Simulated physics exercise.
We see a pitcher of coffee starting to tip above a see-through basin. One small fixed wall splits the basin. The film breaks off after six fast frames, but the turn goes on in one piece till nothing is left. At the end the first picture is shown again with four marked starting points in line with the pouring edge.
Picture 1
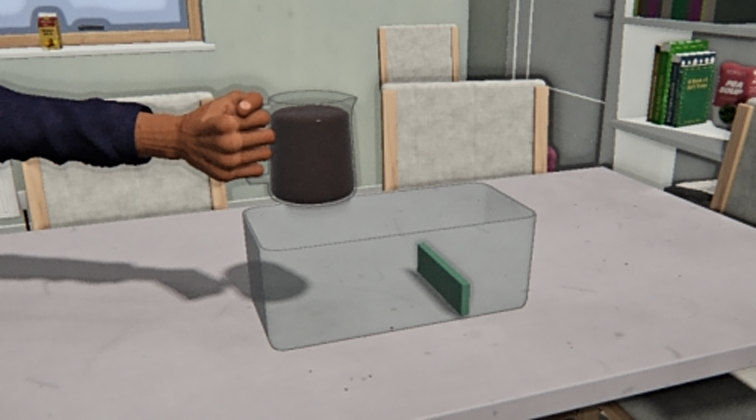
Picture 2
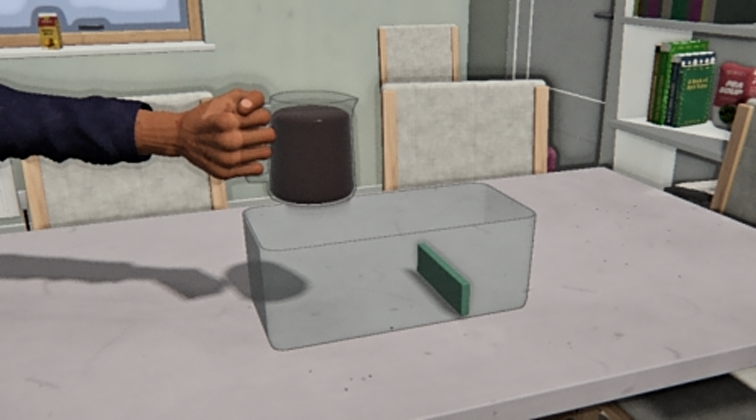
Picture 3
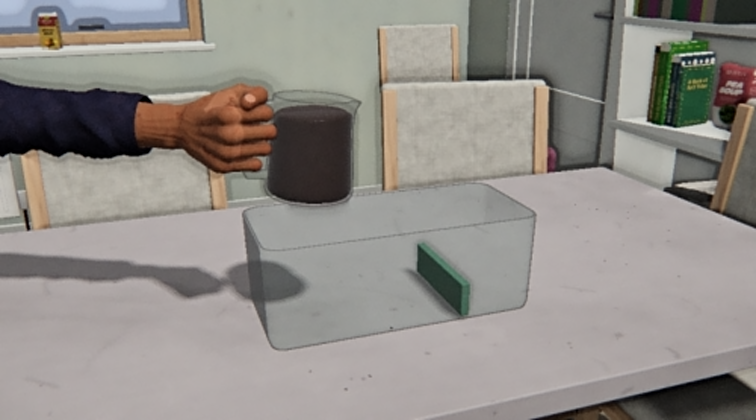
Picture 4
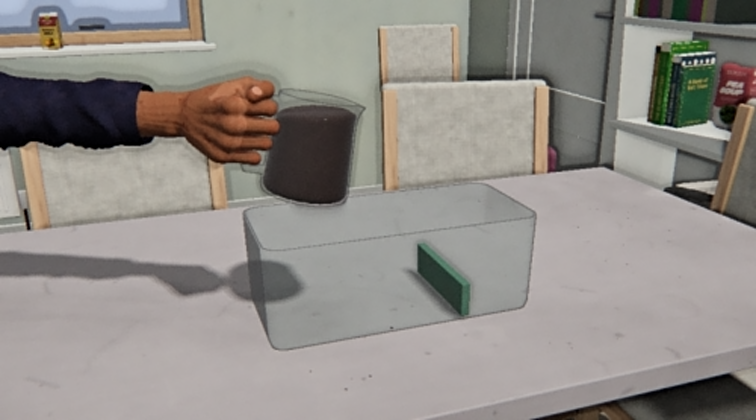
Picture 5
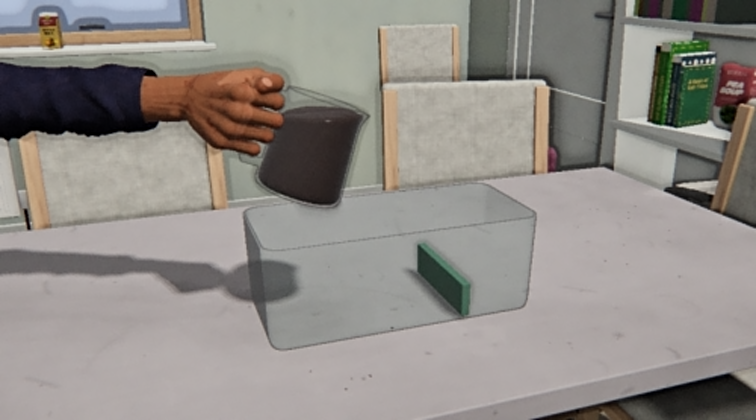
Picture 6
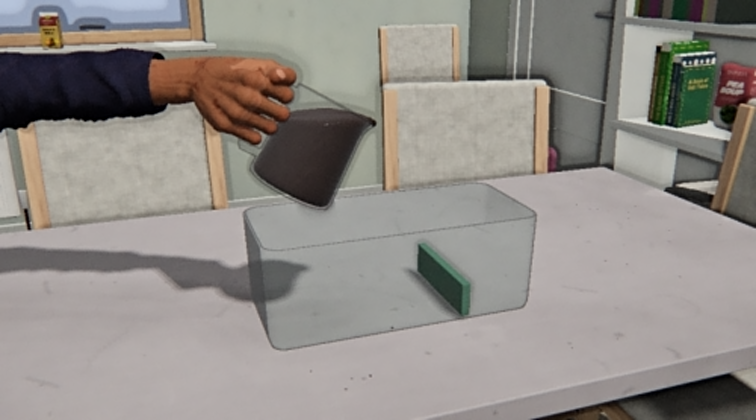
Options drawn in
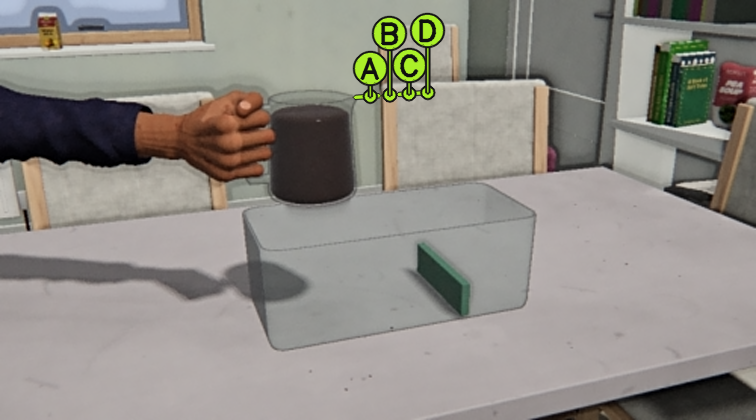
In a room with pale green walls, a light-topped table is seen from slightly above, with pale chairs behind it and a bookshelf at right. A dark-sleeved arm reaches in from the left, holding a clear pitcher of dark brown coffee above a see-through basin with an upright green panel inside. The hand holds nearly still, then tilts the pitcher rightward until coffee reaches its lip, the camera staying fixed.
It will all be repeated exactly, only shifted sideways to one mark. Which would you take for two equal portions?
B.
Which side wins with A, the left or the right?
The left one.
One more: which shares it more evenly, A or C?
Dot C.
On the marked copy, A at (370, 96); B at (389, 95); C at (409, 93); D at (427, 92).
For dot A, about 90 % ends left of the wall and 9 % right of it.
For dot B, about 53 % ends left of the wall and 46 % right of it.
For dot C, about 29 % ends left of the wall and 70 % right of it.
For dot D, about 28 % ends left of the wall and 71 % right of it.
